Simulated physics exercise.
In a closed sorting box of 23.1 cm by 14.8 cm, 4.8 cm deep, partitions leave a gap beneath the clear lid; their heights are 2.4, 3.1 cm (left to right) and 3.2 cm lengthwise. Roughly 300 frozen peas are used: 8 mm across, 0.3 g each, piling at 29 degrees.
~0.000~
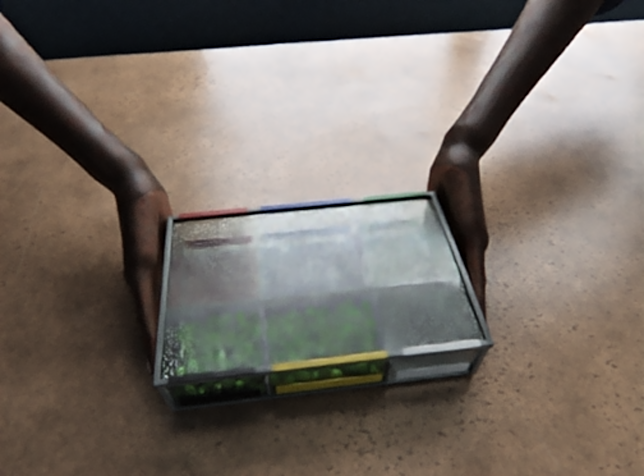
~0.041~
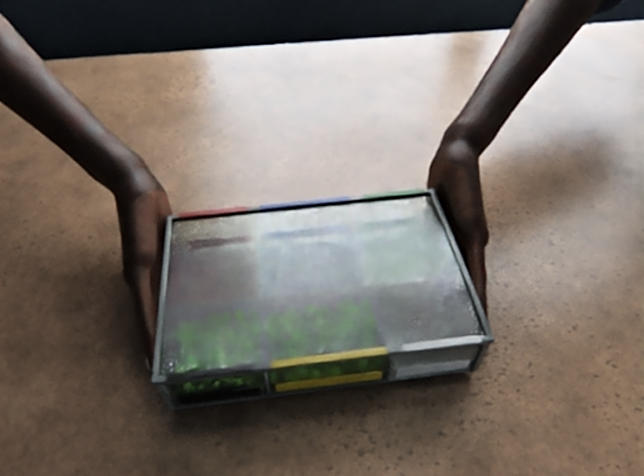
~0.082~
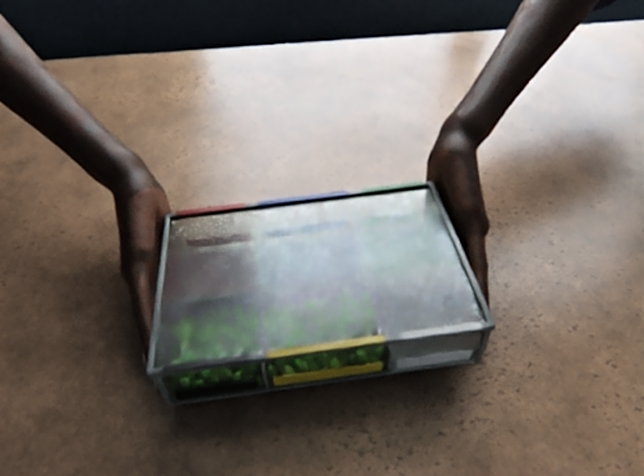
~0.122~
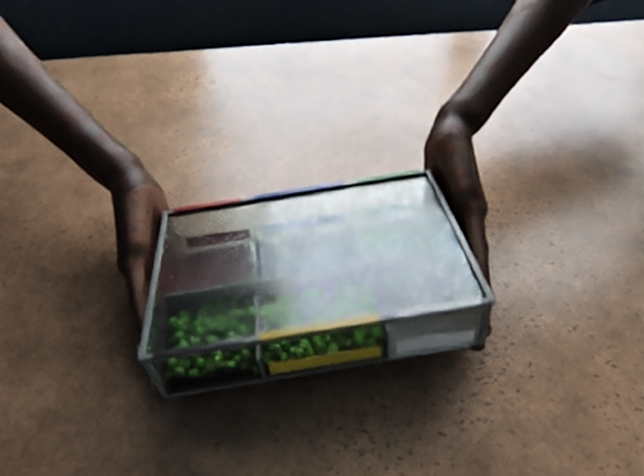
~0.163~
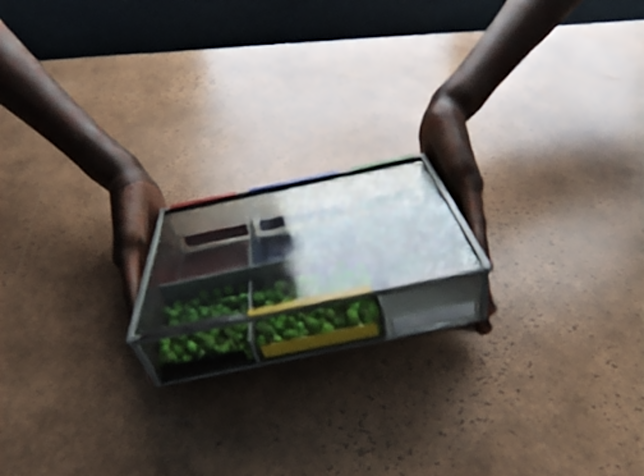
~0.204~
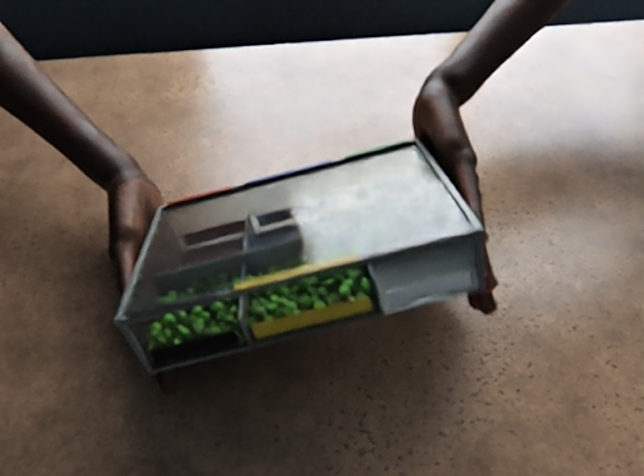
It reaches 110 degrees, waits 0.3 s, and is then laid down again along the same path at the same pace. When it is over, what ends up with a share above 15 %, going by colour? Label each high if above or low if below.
Red: High; blue: Low; green: Low; yellow: High; white: Low; black: High.
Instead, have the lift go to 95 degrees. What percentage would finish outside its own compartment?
It would come to about 30 per cent.
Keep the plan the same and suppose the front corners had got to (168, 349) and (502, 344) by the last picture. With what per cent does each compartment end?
Per cent at the finish: Red 0, blue 0, green 5, yellow 60, white 35, black 0.
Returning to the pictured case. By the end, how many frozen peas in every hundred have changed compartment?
The answer is close to 35 percent.
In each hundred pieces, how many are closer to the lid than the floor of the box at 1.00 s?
Close to 70 in a hundred.
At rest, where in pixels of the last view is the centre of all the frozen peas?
About (228, 334).
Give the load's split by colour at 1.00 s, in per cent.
Shares - red: 20, blue: 5, green: 0, yellow: 30, white: 0, black: 45.
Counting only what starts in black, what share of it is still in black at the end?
90 %.
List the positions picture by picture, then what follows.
The first frame shows box tilt 0 degrees, front corners at (160, 381) and (486, 342); yellow 55 %, black 45 %.
The second frame shows box tilt 1 degrees, front corners at (159, 378) and (486, 337).
The third frame shows box tilt 4 degrees, front corners at (154, 370) and (487, 324), lowest corner left back.
The fourth frame shows box tilt 9 degrees, front corners at (145, 357) and (487, 300), lowest corner left back.
The fifth frame shows box tilt 16 degrees, front corners at (134, 339) and (483, 267), lowest corner left back.
The sixth frame shows box tilt 22 degrees, front corners at (122, 319) and (474, 229), lowest corner left back; yellow 55 %, black 45 %. The box's pace is about 155 degrees a second.
After 1.00 s, tilt 110 degrees; red 20 %, blue 5 %, yellow 30 %, black 45 %.
After 1.54 s, tilt 58 degrees; red 20 %, yellow 30 %, black 50 %.
After 2.13 s, tilt 0 degrees; red 25 %, yellow 25 %, black 50 %.
By 2.6 s all is still; red 25 %, blue 0 %, green 0 %, yellow 25 %, white 0 %, black 50 %.
